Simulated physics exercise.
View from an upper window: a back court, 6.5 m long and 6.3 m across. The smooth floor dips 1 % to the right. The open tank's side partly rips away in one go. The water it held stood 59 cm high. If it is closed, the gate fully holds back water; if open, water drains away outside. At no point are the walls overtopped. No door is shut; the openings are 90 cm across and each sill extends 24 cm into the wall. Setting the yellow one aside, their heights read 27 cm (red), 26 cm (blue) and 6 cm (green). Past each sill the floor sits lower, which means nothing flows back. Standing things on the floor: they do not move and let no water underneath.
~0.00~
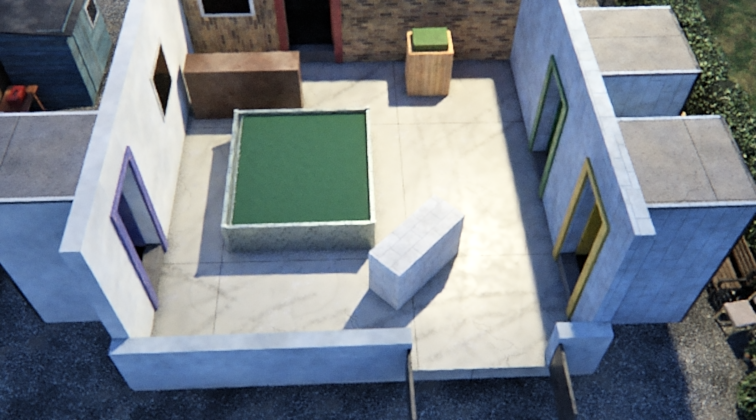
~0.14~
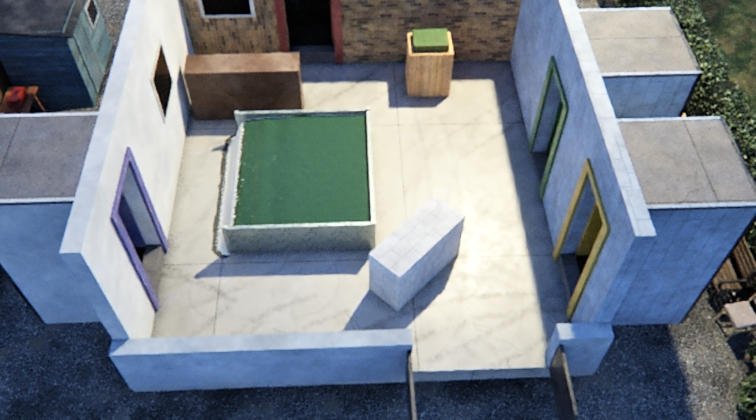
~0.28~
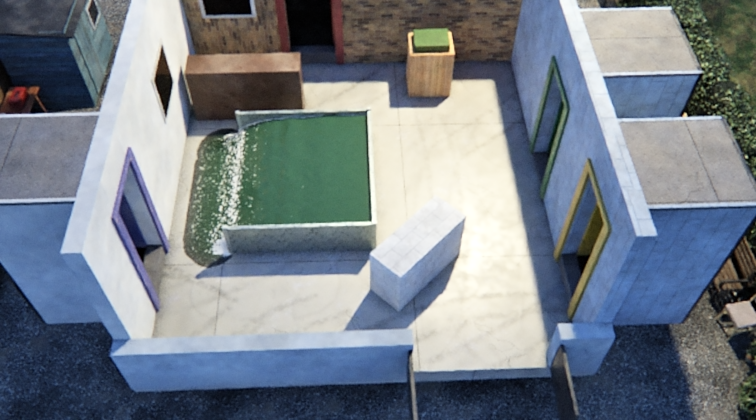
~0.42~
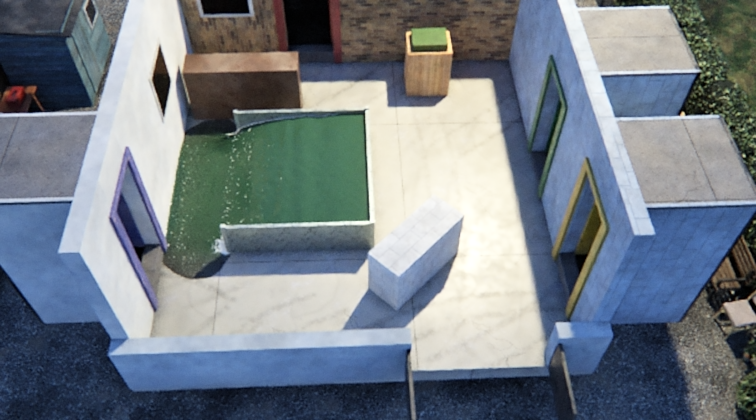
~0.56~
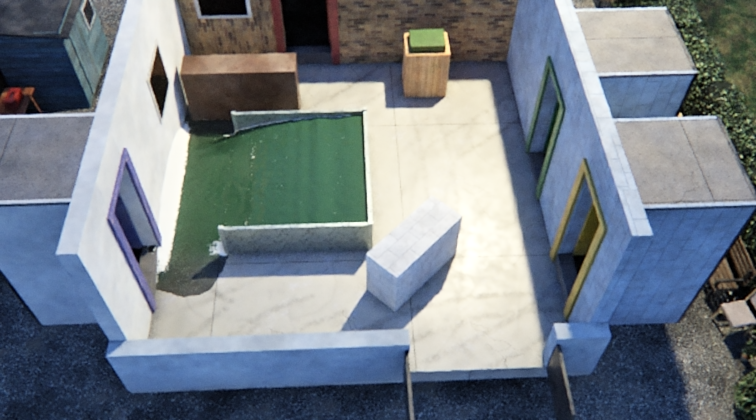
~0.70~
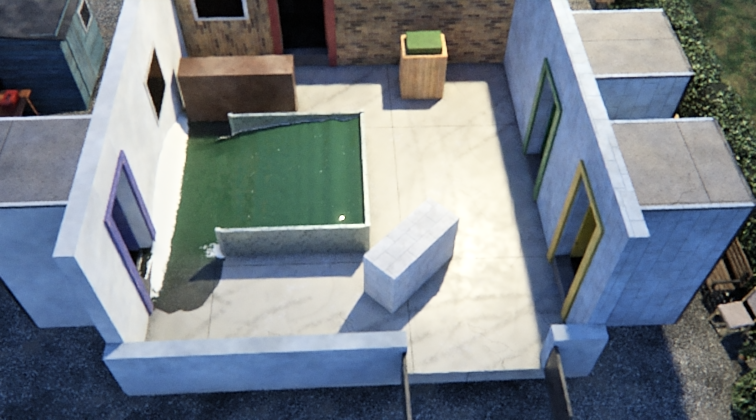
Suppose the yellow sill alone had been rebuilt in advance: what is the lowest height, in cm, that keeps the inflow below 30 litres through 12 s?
About 8.5 cm.
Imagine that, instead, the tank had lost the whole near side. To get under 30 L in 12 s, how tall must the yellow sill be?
Near 13.5 cm.
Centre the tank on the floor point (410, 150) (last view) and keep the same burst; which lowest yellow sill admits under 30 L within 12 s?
About 9.5 centimetres.
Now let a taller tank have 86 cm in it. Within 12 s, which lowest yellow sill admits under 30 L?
Roughly 13.0 cm high.
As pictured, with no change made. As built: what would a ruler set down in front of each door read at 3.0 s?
Depths in cm: Red 4, yellow 0, blue 19, green 0.
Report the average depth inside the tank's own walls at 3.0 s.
23 cm, roughly.
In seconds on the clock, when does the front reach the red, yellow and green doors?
Red at 2.2 s, yellow at 4.0 s and green at 4.0 s.
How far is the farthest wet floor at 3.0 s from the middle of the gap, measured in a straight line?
Near 4.6 metres, give or take.
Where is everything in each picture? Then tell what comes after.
The first picture shows still water, 59 cm deep, in the open tank at (301, 167); the yellow door at (577, 248) is dry.
In the second picture, the front is at (216, 244), 0.3 m from the gap at (236, 184); 0.5 m2 of floor is wet, 59 cm left at the back.
In the third picture, the gap is at (238, 186), the front 0.8 m out at (188, 239); the back of the open tank holds 59 cm.
In the fourth picture, water pours out at (236, 186) and has run 1.1 m, to (164, 257); about 10 cm deep outside, 59 cm at the back.
In the fifth picture, water pours out at (234, 187) and has run 1.2 m, to (158, 284); about 13 cm deep outside, 59 cm at the back.
In the sixth picture, the front is at (152, 303), 1.4 m from the gap at (231, 189); 3.7 m2 of floor is wet, 57 cm left at the back; 5.4 m in a straight line remain to the yellow door at (571, 251).
After 1.4 s water covers 15 % of the floor, deepest (47 cm) near (192, 126); it has not reached the yellow door.
After 3.0 s water covers 50 % of the floor, deepest (34 cm) near (141, 368); it has not reached the yellow door.
After 12.0 s water covers 95 % of the floor, deepest (12 cm) near (531, 217); 9 cm at the yellow door, 0 litres in over its 23 cm sill.
At the yellow door as built, the water arrived by 4.0 s and peaked near 13 cm at 4.2 s.
Run again over the same 12 s with other heights there, 54 litres in over 7 cm, 12 litres over 10 cm. The limit of 30 litres is kept from about 8.5 cm up.
